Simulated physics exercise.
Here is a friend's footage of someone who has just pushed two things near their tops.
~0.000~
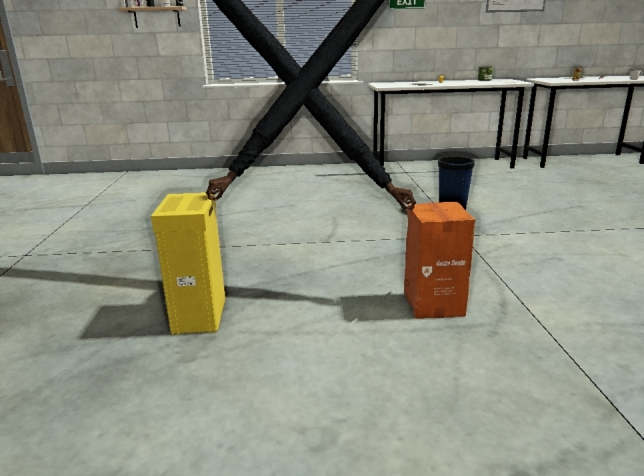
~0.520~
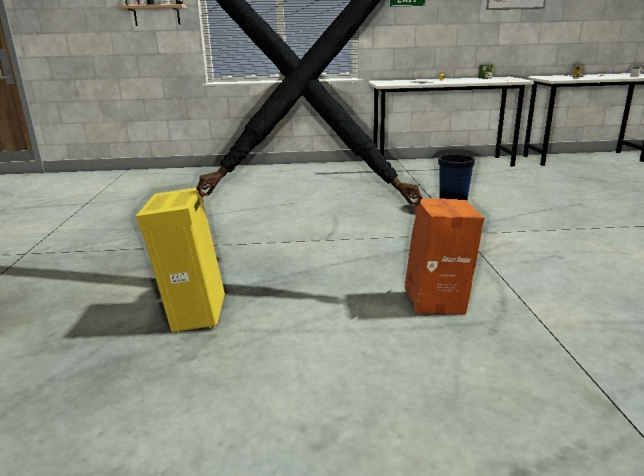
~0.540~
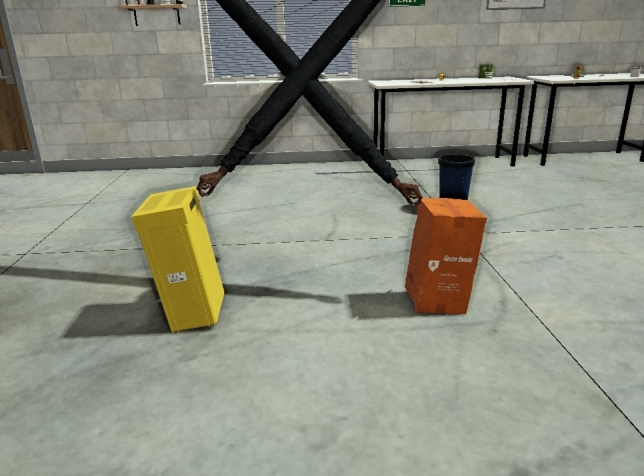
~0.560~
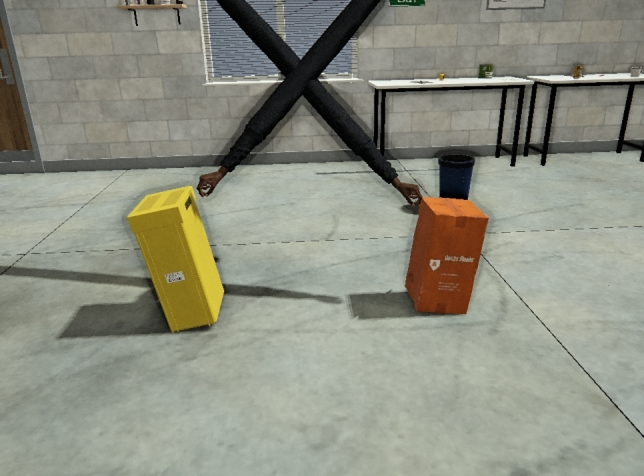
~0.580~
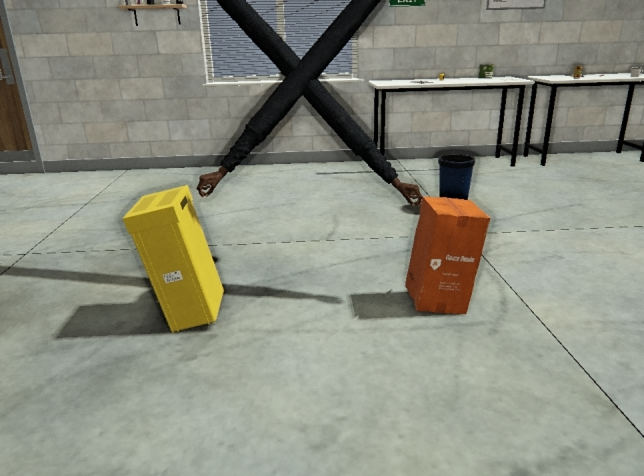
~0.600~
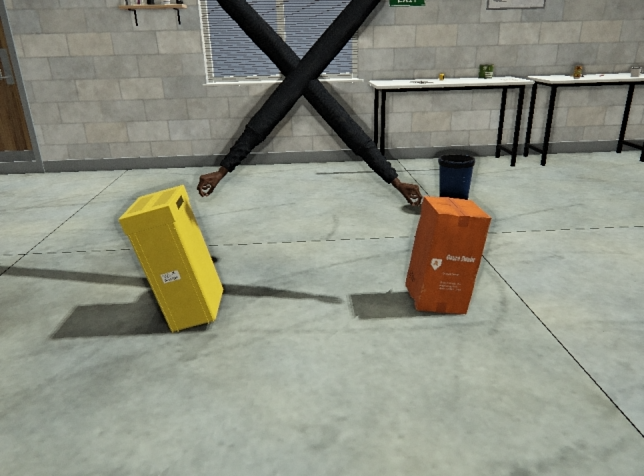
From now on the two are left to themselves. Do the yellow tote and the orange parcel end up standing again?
At the end, the yellow tote cannot stay up; the orange parcel keeps its footing.
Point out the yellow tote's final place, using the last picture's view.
Resting spot: Approximately (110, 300).
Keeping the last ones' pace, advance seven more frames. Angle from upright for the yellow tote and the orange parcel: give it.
Angles from vertical: 25° then 6°.
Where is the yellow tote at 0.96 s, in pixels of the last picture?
Roughly at pixel (139, 266).
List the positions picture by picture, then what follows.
The first frame shows yellow tote (193, 263) upright; orange parcel (437, 260) upright.
The second frame shows yellow tote (186, 259) 6° off upright; orange parcel (441, 256) 5° off upright.
The third frame shows yellow tote (183, 259) 8° off upright; orange parcel (442, 255) 6° off upright.
The fourth frame shows yellow tote (181, 259) 10° off upright; orange parcel (443, 255) 7° off upright.
The fifth frame shows yellow tote (179, 259) 12° off upright; orange parcel (444, 255) 8° off upright.
The sixth frame shows yellow tote (177, 258) 14° off upright; orange parcel (445, 255) 8° off upright.
By 0.78 s, yellow tote 28° off upright near (160, 259); orange parcel 4° off upright near (441, 256).
By 0.96 s, yellow tote 47° off upright near (139, 266); orange parcel 3° off upright near (434, 257).
By 1.08 s, yellow tote 70° off upright near (121, 281); orange parcel upright near (438, 257).
When it is over (1.6 s), the yellow tote falls over, near (110, 300); the orange parcel rocks back upright, near (437, 258).
